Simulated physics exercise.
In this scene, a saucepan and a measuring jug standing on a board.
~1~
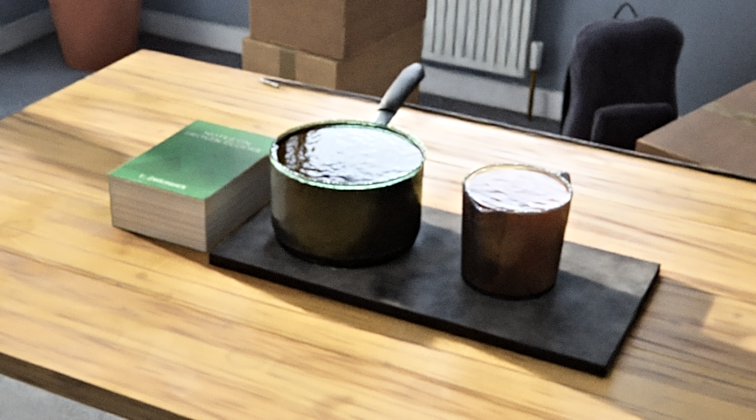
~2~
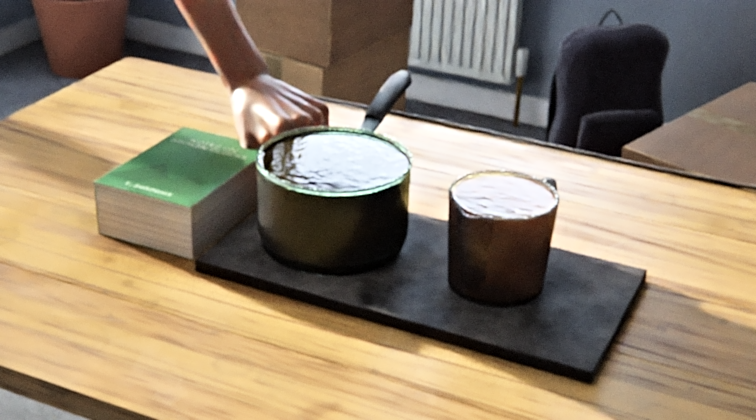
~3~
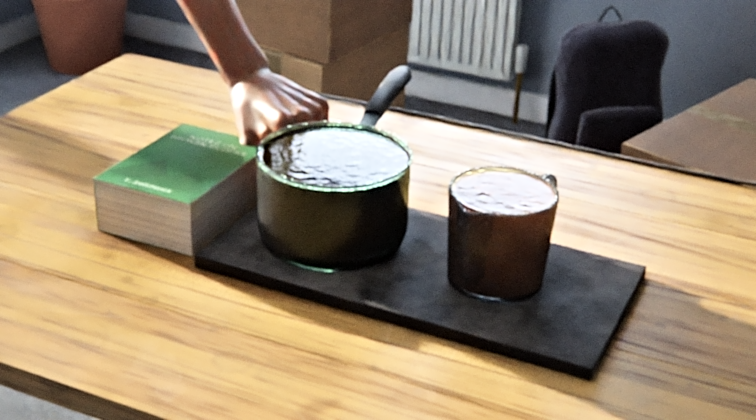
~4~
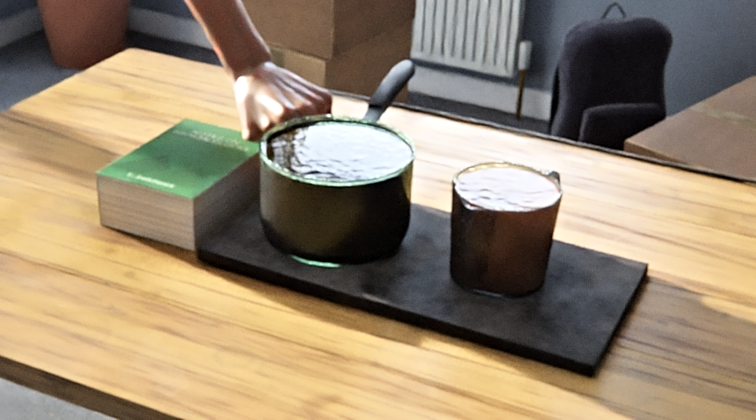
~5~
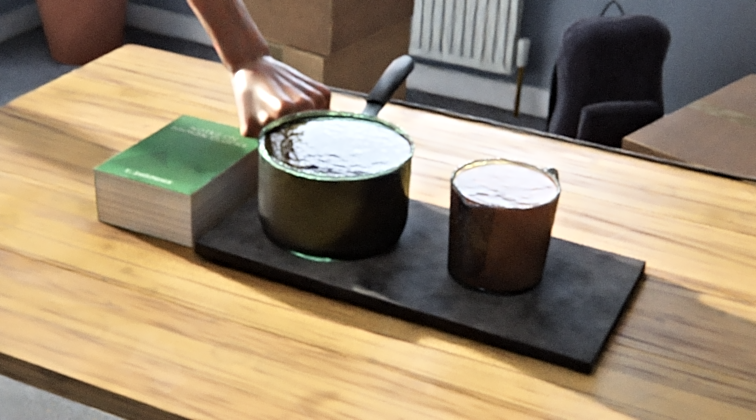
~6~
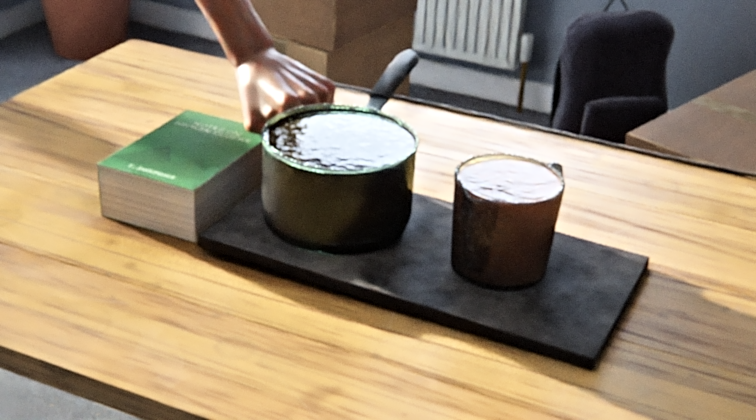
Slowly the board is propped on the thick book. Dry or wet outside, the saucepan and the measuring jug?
Saucepan: Some liquid leaves; measuring jug: Some liquid leaves.
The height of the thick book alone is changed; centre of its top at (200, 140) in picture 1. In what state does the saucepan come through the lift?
My answer: It splashes out.
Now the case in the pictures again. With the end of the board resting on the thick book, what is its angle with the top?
About 10°.
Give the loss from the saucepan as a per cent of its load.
Estimate: About 10 per cent.
Soon after, the board slopes by about 5°; saucepan, some has gone over its rim; measuring jug, some has gone over its rim.
Later, the board slopes by about 11°; saucepan, some has gone over its rim; measuring jug, some has gone over its rim.
In the end, the board slopes by about 10°, resting on the thick book; saucepan, some has gone over its rim; measuring jug, some has gone over its rim.
